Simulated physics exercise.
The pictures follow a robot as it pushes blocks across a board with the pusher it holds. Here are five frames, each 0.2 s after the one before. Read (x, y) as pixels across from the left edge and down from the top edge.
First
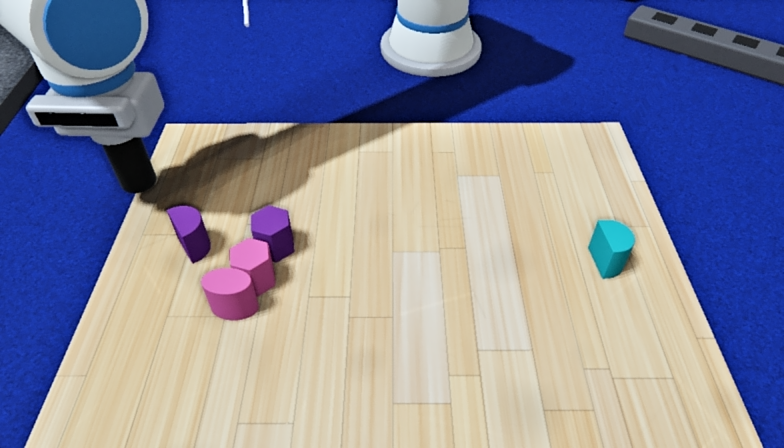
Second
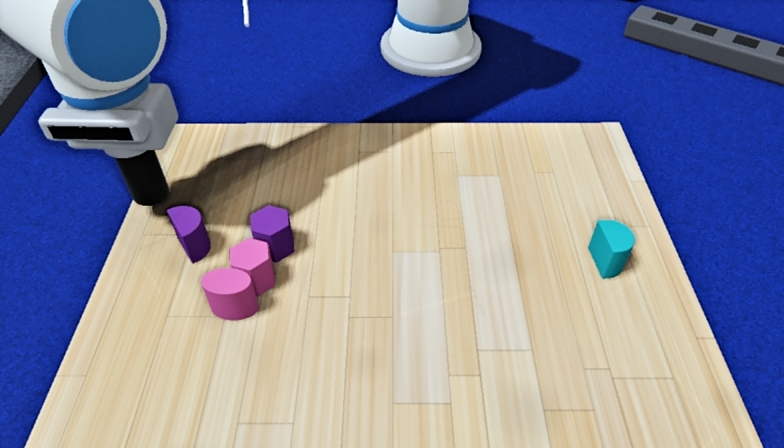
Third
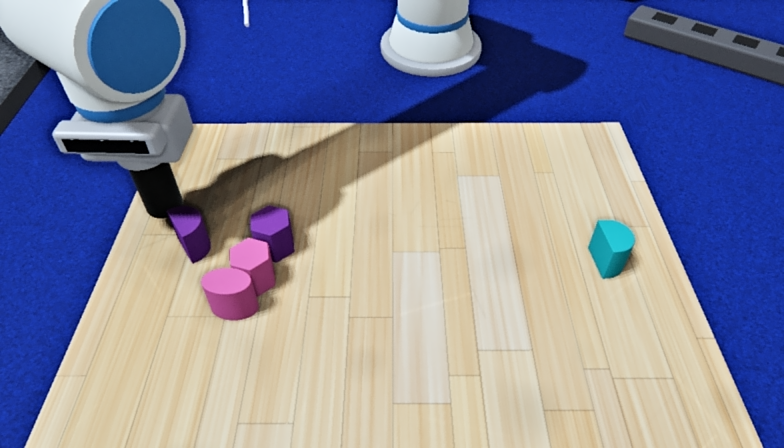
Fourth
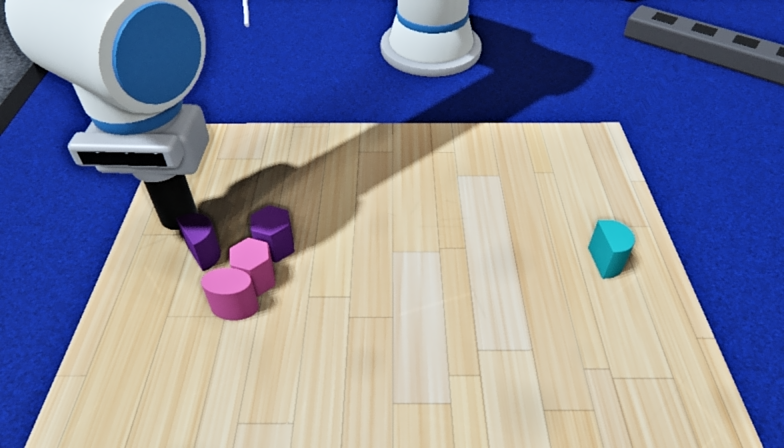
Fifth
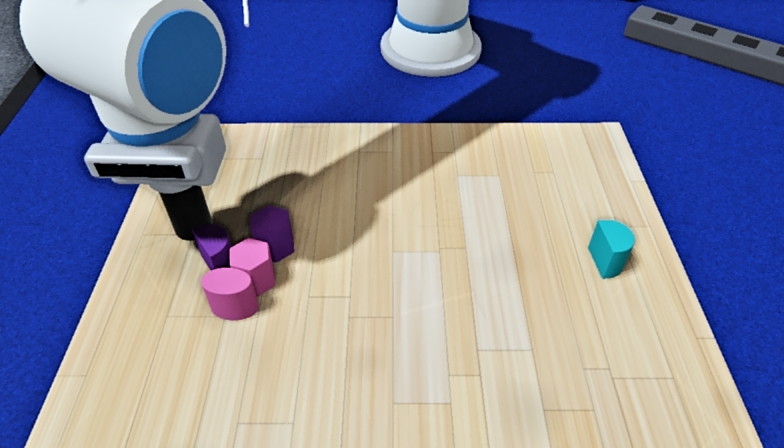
A white robot arm with blue bands and a black pusher reaches in at the upper left of a pale wooden tabletop on blue flooring, seen from above by a still camera. Two purple blocks and two pink ones cluster at left, a teal block sits at right. The pusher slides rightward and toward the viewer, nudging the purple half-round block the same way.
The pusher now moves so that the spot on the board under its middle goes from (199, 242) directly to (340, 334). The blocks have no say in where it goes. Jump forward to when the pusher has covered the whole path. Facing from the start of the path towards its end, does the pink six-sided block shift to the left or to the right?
It moves left.
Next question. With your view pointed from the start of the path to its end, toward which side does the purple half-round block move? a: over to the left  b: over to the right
That would be b.
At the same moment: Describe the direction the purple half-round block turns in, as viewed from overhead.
Answer: Clockwise.
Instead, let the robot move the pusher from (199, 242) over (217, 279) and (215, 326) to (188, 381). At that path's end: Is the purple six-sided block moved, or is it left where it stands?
Put simply, it stays right there.
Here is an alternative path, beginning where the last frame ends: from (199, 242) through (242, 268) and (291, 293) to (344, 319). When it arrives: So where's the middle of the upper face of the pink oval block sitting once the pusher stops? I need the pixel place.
I'd say the pink oval block ends with its top centre at (223, 318).
The first path, step by step. One third of the way, pusher at (239, 258); purple half-round block at (242, 277), turned 40° clockwise; pink oval block at (230, 311); pink six-sided block at (280, 266), turned 65° anticlockwise.
Two thirds of the way, pusher at (287, 289); purple half-round block at (257, 299); pink oval block at (224, 327), turned 20° anticlockwise; pink six-sided block at (323, 283), turned 95° anticlockwise.
At the end, pusher at (339, 322); purple half-round block at (260, 300), turned 155° clockwise; pink oval block at (224, 327), turned 20° anticlockwise; pink six-sided block at (383, 306), turned 135° anticlockwise; purple six-sided block still.
